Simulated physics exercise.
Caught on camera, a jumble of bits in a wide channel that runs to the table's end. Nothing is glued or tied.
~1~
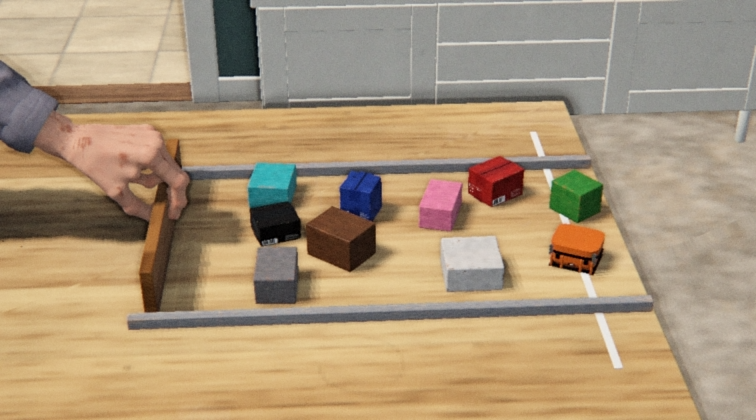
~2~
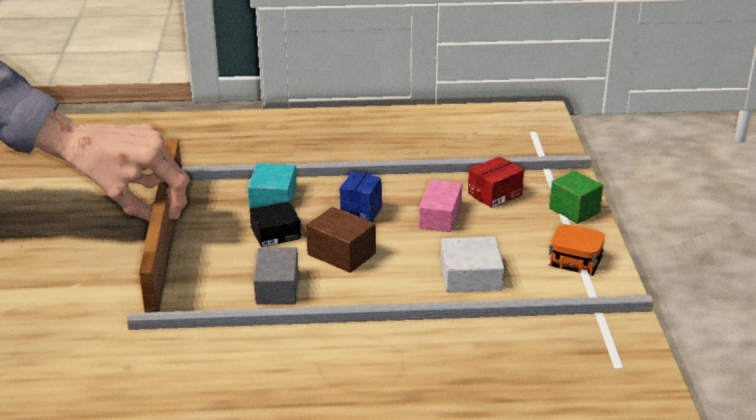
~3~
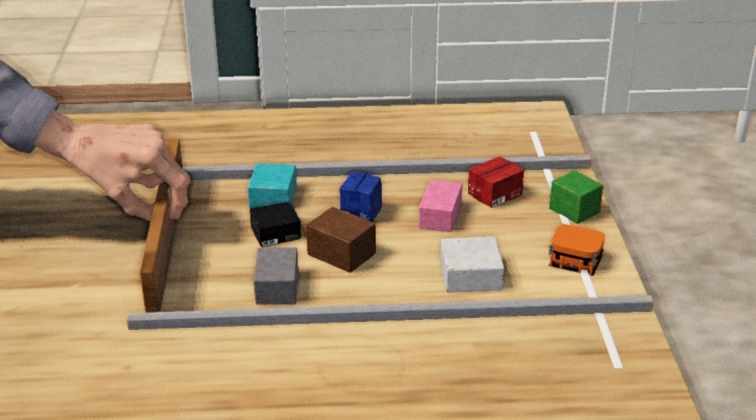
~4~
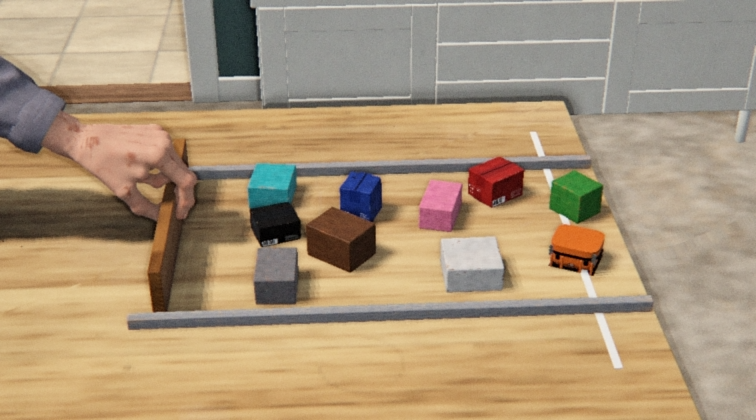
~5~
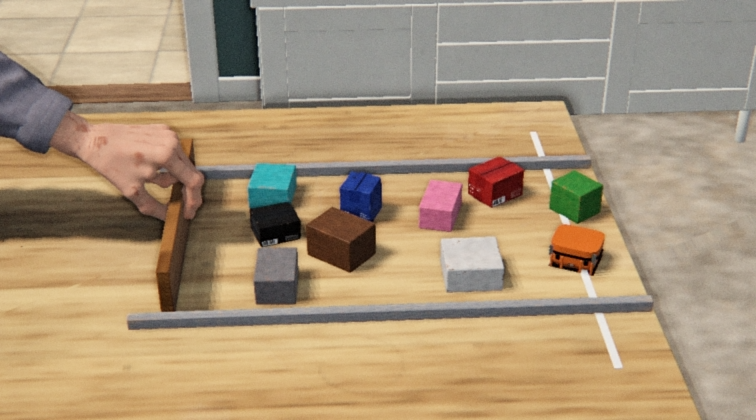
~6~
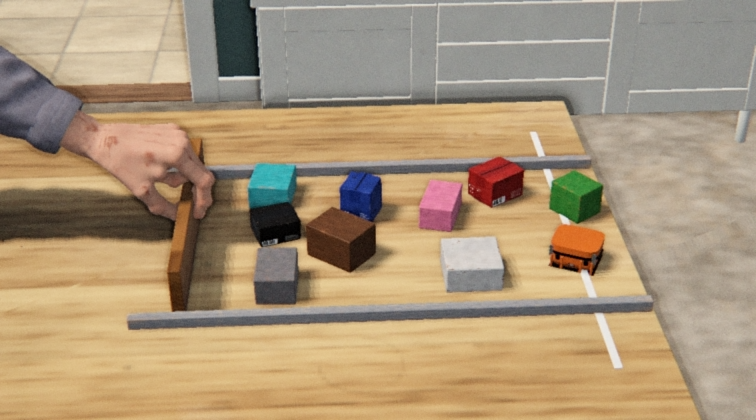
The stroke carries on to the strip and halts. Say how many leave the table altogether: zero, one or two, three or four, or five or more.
Here the number that fall off is five or more.
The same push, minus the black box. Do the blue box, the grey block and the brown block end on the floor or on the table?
The blue box remains up; the grey block is kept; the brown block does not fall.
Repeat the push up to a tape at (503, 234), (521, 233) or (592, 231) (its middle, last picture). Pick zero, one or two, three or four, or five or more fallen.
Taking them in turn, zero; one or two; five or more.
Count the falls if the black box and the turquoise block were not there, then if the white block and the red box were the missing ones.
4 in the first case, 4 in the second.
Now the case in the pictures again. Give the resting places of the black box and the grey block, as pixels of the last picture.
The black box stops around (584, 207); the grey block around (607, 267).
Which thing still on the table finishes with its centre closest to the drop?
It is the brown block.
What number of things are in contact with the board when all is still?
That makes 3.
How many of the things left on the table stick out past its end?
1 of them.
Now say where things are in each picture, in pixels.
In the first frame, green block (576, 197); orange case (577, 249); red box (496, 181); board (163, 222); tape (569, 231).
In the second frame, orange case (577, 250); white block (471, 264).
In the third frame, red box (496, 182); black box (275, 224).
In the fourth frame, green block (576, 197); brown block (341, 239).
In the fifth frame, orange case (577, 250); turquoise block (273, 186).
In the sixth frame, green block (576, 197); orange case (577, 250); red box (496, 182); board (188, 221); tape (569, 231).
Early on, none off yet; green block at rest near (576, 197); orange case at rest near (577, 250); red box at rest near (496, 182).
Finally, the number that fall off is five or more; lost, blue box, pink block, white block, red box, orange case and green block.
